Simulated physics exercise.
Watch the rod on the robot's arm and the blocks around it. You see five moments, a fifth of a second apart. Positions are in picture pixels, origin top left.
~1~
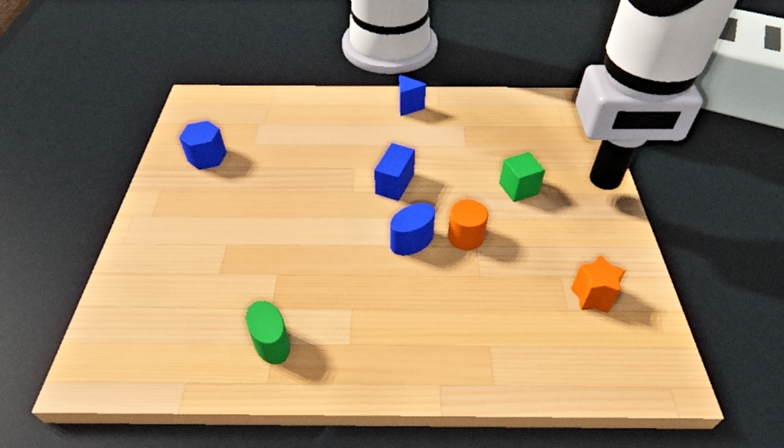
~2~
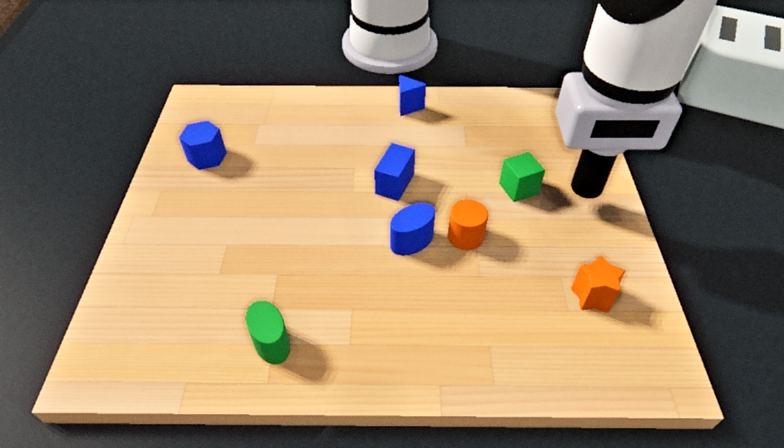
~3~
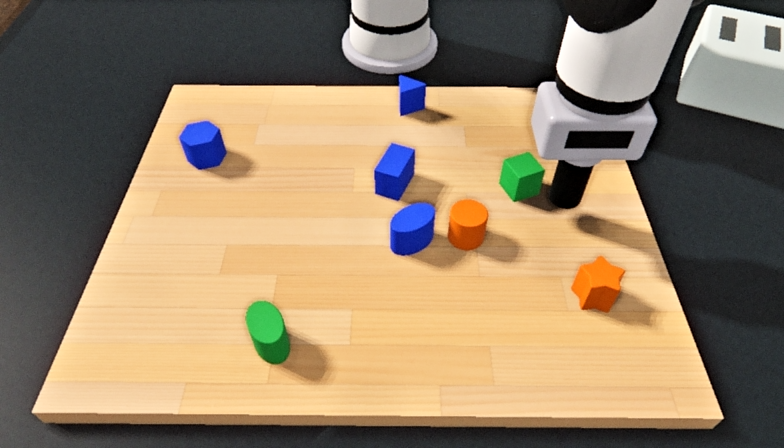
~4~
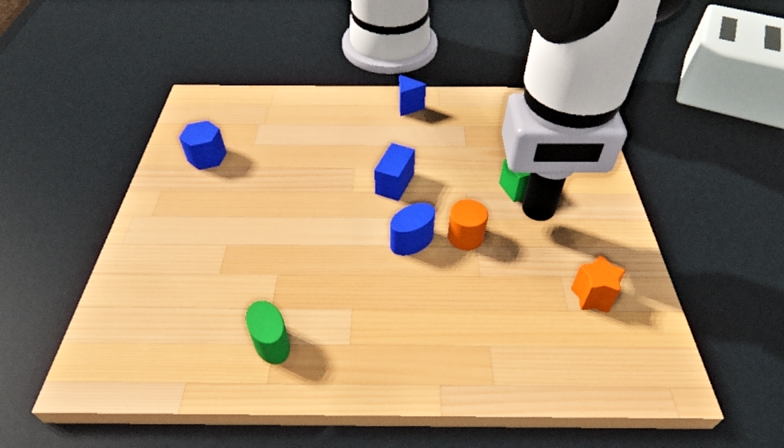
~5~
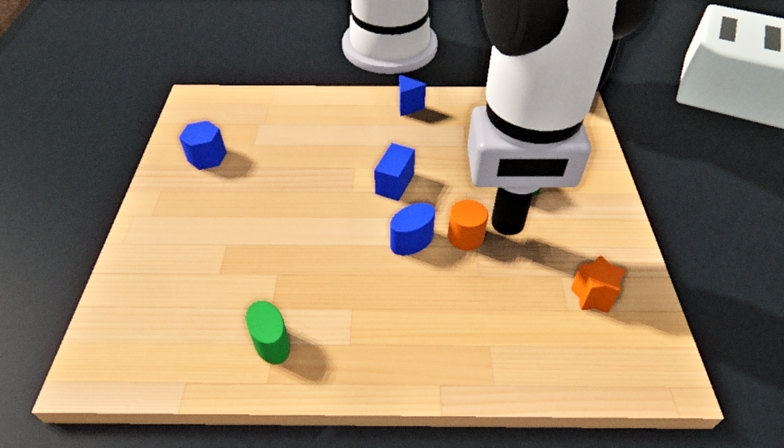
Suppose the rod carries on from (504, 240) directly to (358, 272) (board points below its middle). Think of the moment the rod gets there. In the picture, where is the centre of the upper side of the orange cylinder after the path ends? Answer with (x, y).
Its top middle will sit at (421, 207).
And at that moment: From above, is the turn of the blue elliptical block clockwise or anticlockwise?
In a top view, it turns counterclockwise.
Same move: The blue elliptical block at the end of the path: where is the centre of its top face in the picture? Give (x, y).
At (385, 207).
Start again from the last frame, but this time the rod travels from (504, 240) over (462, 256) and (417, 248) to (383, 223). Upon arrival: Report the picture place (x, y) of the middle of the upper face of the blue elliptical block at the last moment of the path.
The answer is (354, 182).
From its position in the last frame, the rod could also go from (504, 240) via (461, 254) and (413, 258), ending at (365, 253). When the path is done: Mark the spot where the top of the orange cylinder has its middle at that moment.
It should be at (419, 207) by then.
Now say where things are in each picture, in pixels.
Tip of the rod (605, 181), middles of tops, blue elliptical block (413, 217), orange cylinder (469, 212), green square block (525, 164), in the first frame.
Rod (586, 189), nothing pushed, in the second frame.
Rod (564, 199), nothing pushed, in the third frame.
Rod (538, 211), nothing pushed, in the fourth frame.
Rod (507, 224), blue elliptical block (413, 217), orange cylinder (469, 212), green square block hidden, in the fifth frame.
What follows on the original path. One third of the way, rod (459, 236); blue elliptical block (398, 211), turned 45° anticlockwise; orange cylinder (433, 208).
Two thirds of the way, rod (409, 247); blue elliptical block (385, 207), turned 75° anticlockwise; orange cylinder (421, 207).
At the end, rod (357, 257); blue elliptical block (385, 207), turned 75° anticlockwise; orange cylinder (421, 207); green square block unmoved.
